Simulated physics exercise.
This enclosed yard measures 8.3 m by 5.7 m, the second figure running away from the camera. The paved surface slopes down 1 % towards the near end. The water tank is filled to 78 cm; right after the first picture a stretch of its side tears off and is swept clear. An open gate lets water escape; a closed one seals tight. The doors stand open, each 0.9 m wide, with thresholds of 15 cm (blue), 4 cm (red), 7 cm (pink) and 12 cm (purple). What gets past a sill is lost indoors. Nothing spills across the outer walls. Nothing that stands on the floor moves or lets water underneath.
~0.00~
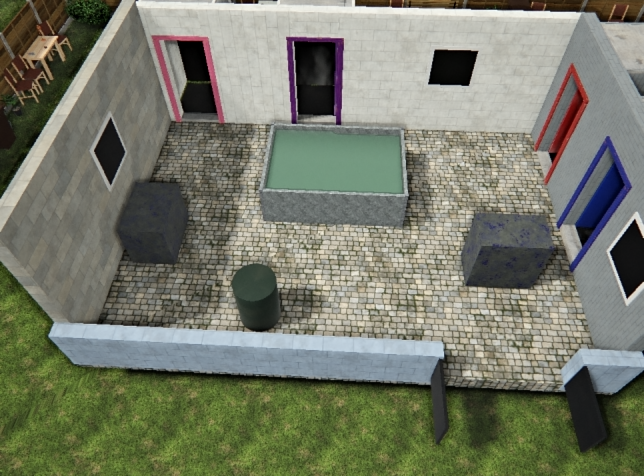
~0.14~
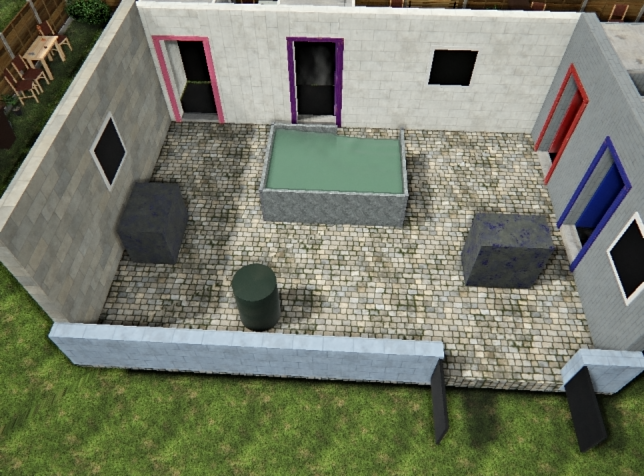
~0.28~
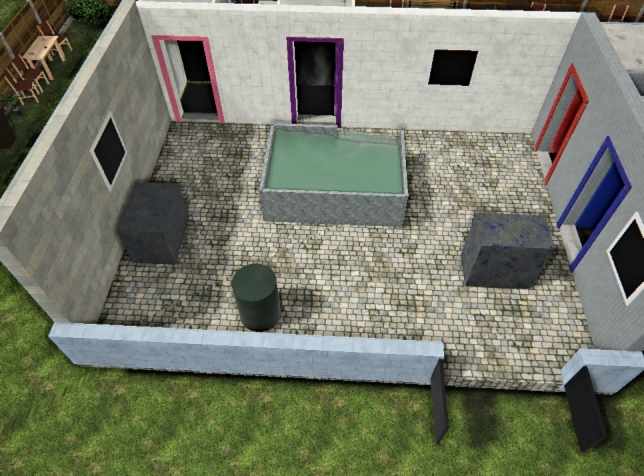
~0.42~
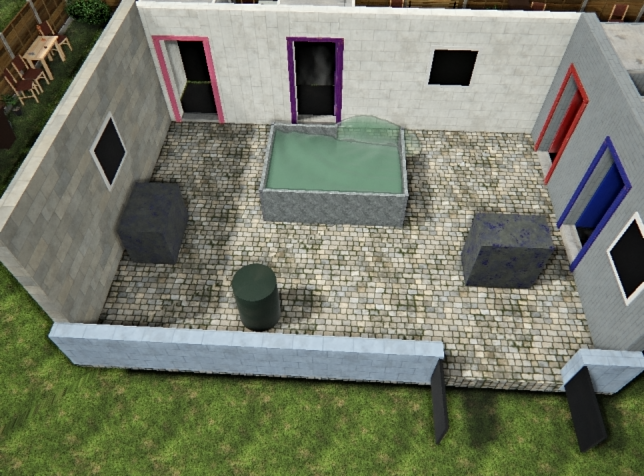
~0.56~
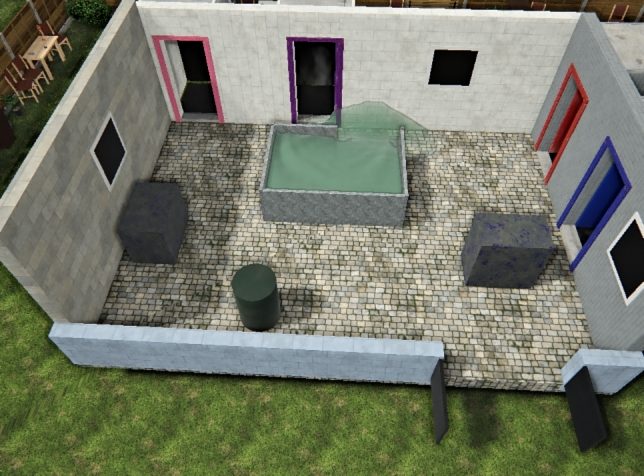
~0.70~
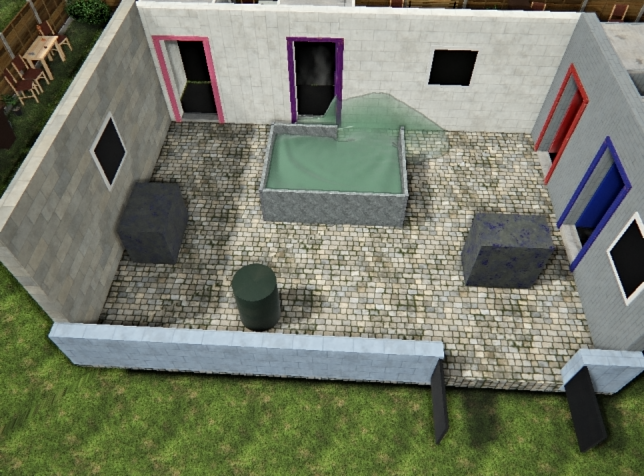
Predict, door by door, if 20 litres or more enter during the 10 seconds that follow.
The water let in: At the blue door it keeps below the limit; at the red door it goes over the limit; at the pink door it exceeds the limit; at the purple door it passes the limit.
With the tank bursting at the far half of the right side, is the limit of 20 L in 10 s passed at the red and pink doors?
Then: Red past it, pink not over.
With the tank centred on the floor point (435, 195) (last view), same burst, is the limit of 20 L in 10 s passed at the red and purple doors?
Then: Red above, purple not over.
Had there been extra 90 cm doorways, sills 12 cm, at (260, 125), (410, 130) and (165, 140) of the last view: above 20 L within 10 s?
In that order: Not over, above, past it.
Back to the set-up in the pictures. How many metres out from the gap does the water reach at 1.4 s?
Roughly 3.8 m.
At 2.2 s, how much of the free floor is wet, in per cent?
About 35 per cent.
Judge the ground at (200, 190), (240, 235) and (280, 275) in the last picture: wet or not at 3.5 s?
In that order: Under water, not reached, not reached.
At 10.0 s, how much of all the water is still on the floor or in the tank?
Some 72 per cent remains.
After 1.4 s water covers 20 % of the floor and is deepest (60 cm) near (373, 131); blue door not reached, red door not reached, pink door not reached, purple door 21 cm at the sill, 22 L in.
After 2.2 s water covers 35 % of the floor and is deepest (45 cm) near (365, 130); blue door not reached, red door 15 cm at the sill, 78 L in, pink door 4 cm at the sill, 0 L in, purple door 20 cm at the sill, 43 L in.
After 3.5 s water covers 45 % of the floor and is deepest (30 cm) near (365, 136); blue door 11 cm at the sill, 0 L in, red door 21 cm at the sill, 277 L in, pink door 12 cm at the sill, 12 L in, purple door 18 cm at the sill, 73 L in.
After 6.0 s water covers 70 % of the floor and is deepest (22 cm) near (598, 361); blue door 7 cm at the sill, 0 L in, red door 13 cm at the sill, 454 L in, pink door 12 cm at the sill, 65 L in, purple door 12 cm at the sill, 90 L in.
After 10.0 s water covers 95 % of the floor and is deepest (13 cm) near (601, 371); blue door 4 cm at the sill, 0 L in, red door 8 cm at the sill, 549 L in, pink door 9 cm at the sill, 94 L in, purple door 6 cm at the sill, 91 L in.
